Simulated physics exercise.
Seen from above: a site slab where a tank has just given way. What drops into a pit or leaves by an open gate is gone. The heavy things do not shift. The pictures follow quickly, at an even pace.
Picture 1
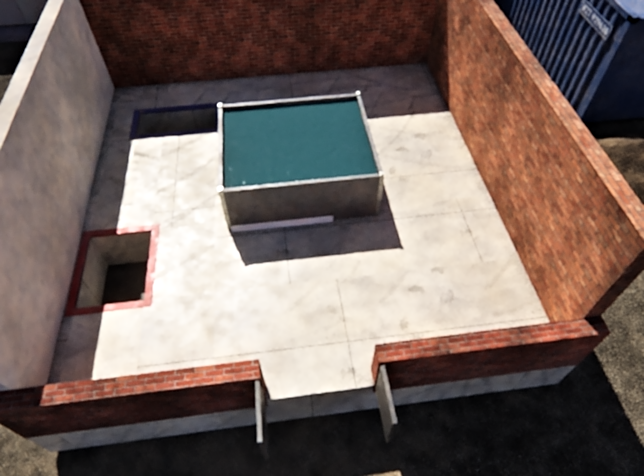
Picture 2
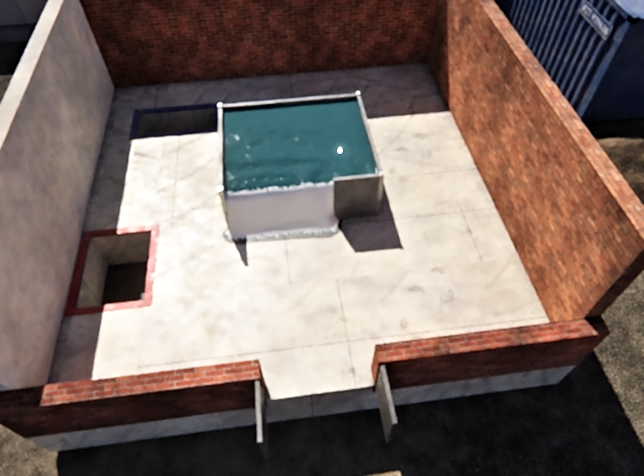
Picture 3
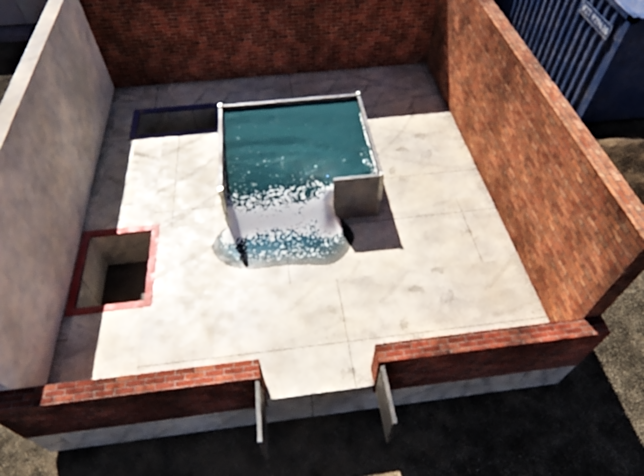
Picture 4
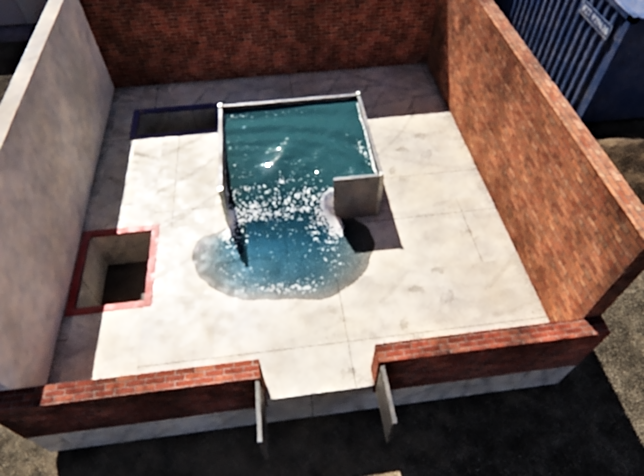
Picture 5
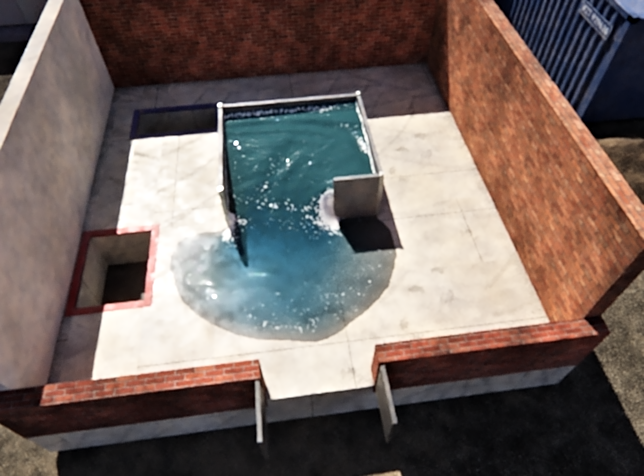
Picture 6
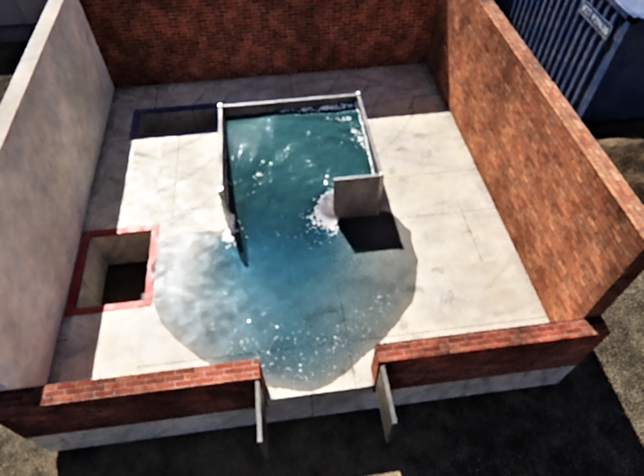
A tank's front wall gives way and water pours out, spreading across the pale slab.
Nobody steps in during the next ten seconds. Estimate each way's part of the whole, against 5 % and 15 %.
One by one: The gate takes above 15 %; the red pit takes above 15 %; the blue pit takes not even 5 %.
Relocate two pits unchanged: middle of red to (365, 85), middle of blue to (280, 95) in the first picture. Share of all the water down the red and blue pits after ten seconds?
Per cent: Red 2, blue 8.
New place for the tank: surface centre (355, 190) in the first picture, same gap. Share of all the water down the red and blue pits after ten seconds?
Roughly, in per cent: Red 8, blue 2.
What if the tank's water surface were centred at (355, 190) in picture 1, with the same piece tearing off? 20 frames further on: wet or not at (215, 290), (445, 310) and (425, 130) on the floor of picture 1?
One after the other: Clear, covered, awash.
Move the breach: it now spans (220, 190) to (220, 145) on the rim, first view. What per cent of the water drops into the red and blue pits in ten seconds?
Per cent: Red 50, blue 14.
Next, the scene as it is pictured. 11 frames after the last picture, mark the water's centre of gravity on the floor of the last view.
Roughly at (275, 243).
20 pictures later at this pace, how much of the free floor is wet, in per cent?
I make it 40 per cent.
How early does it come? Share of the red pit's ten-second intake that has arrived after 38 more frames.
Roughly 70 per cent.
A moment on, water covers 30 % of the floor; the gate 6 %, the red pit 0 %, the blue pit 0 %.
Next, water covers 30 % of the floor; the gate 14 %, the red pit 1 %, the blue pit 0 %.
Then, water covers 40 % of the floor; the gate 24 %, the red pit 7 %, the blue pit 0 %.
Later, water covers 60 % of the floor; the gate 33 %, the red pit 19 %, the blue pit 0 %.
In the end, water covers 70 % of the floor; the gate 39 %, the red pit 27 %, the blue pit 0 %.
